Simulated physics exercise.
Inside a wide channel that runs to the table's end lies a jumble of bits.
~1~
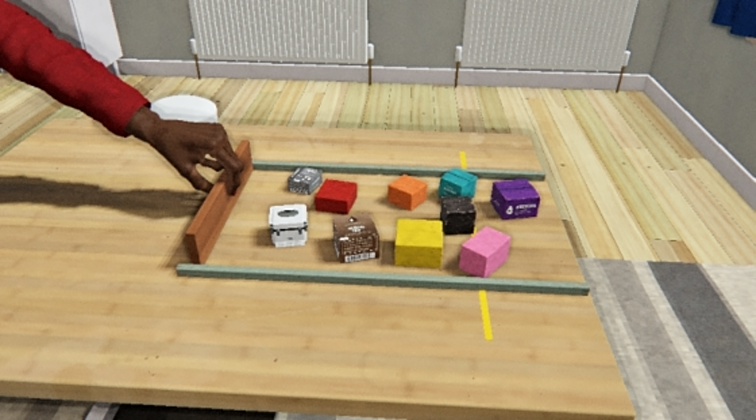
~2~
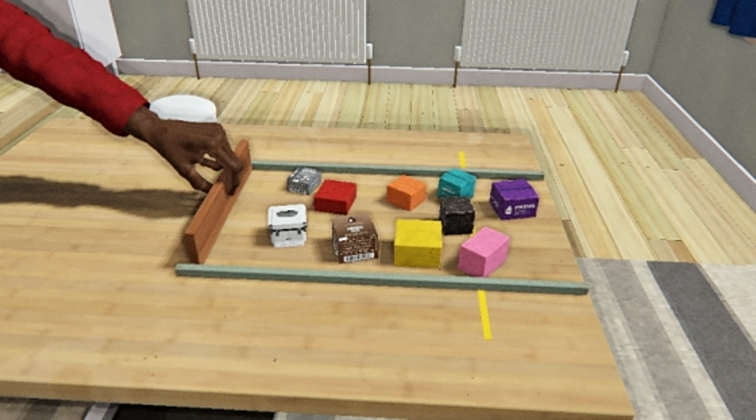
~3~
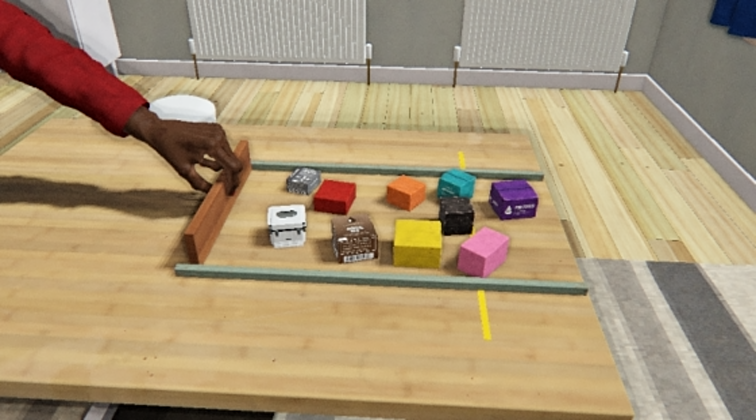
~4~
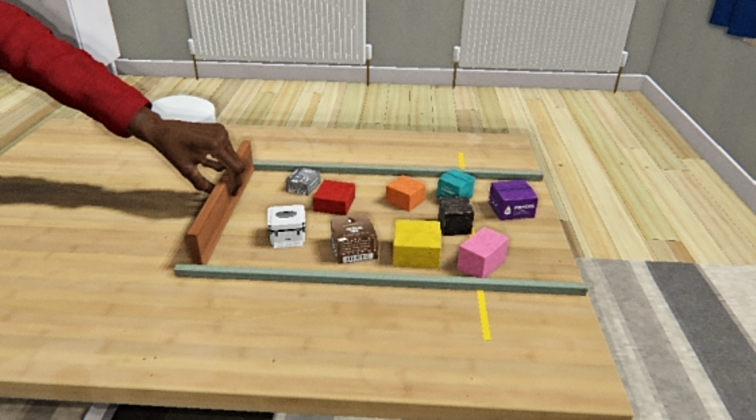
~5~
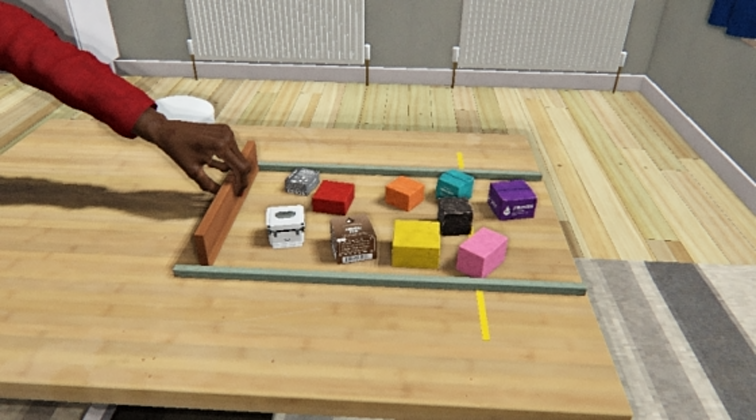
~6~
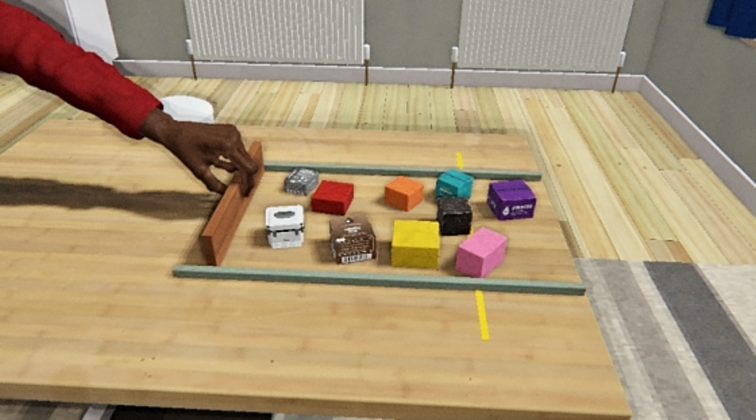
Red-sleeved hand slowly sliding an upright wooden board rightward between two rails, towards small coloured boxes and blocks sitting still on a table.
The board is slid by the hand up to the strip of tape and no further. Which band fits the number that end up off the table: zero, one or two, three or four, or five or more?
The band is one or two.
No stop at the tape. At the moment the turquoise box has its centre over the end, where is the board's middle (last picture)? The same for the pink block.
About (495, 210), and about (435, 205) for the other.
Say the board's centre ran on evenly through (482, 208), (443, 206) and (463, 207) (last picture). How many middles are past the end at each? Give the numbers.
2, 1 and 1.
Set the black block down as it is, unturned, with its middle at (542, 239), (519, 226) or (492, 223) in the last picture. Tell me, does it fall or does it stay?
Black block: Stays put; stays put; stays put.
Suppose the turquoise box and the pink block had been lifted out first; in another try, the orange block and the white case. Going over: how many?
Well, the first time you'd get 0, and the next time 1.
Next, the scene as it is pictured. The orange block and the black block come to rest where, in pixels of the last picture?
You'll find the first one at (505, 189) and the second at (512, 220).
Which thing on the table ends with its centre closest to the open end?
The yellow block ends nearest.
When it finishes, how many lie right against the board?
Contact count: 3.
A little later, none off yet; purple box at rest near (511, 200); pink block at rest near (481, 254); turquoise box at rest near (454, 188).
Next, none off yet; purple box at rest near (511, 200); pink block shifted about its own width near (538, 260); turquoise box shifted about its own width near (472, 184).
When it is over, the number that fall off is one or two; down, pink block.
